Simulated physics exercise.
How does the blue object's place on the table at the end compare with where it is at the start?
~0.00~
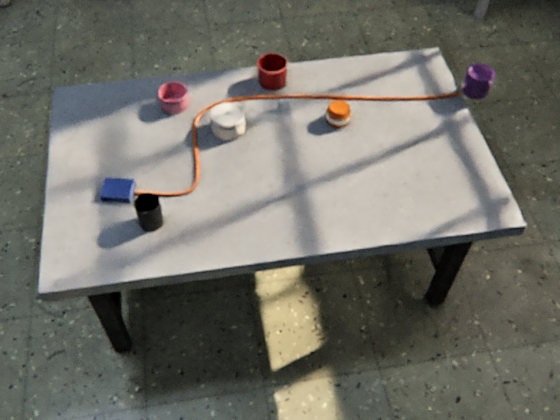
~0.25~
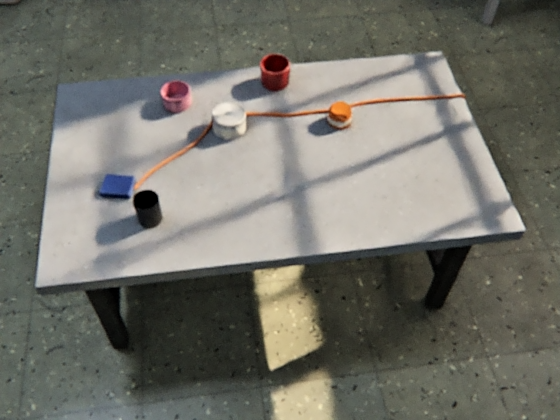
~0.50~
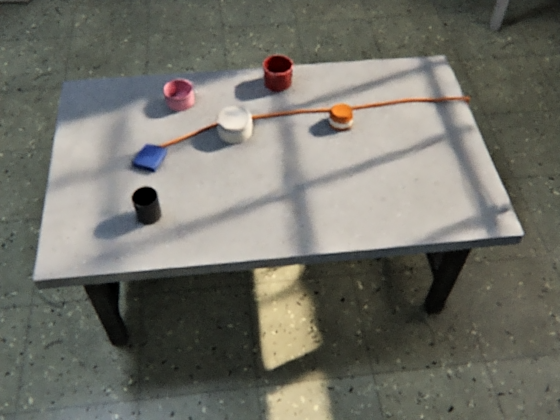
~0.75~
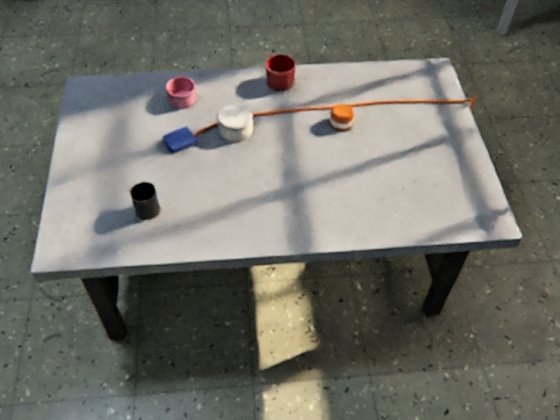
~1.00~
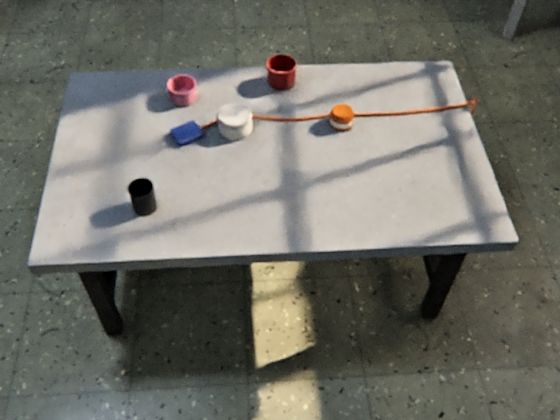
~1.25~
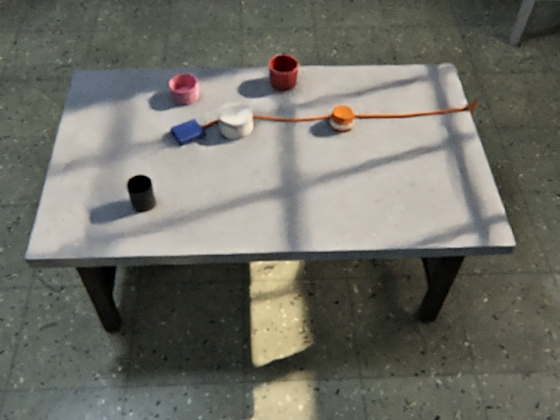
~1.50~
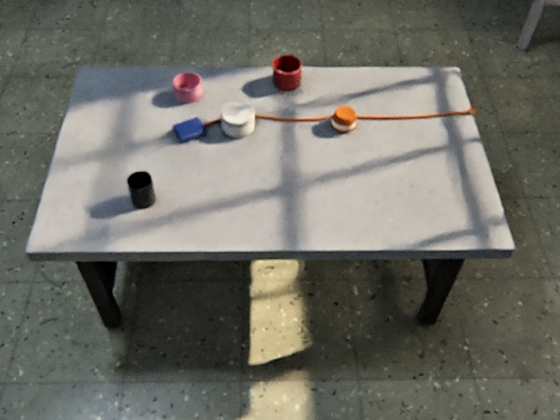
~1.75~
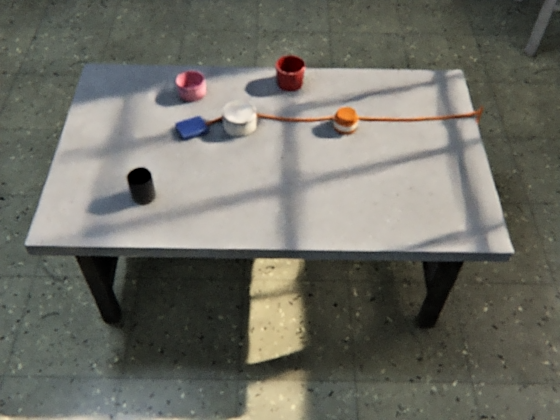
It starts near the left edge of the table, beside the black cup, and ends farther right and farther back, just left of the white tin and below the pink mug.
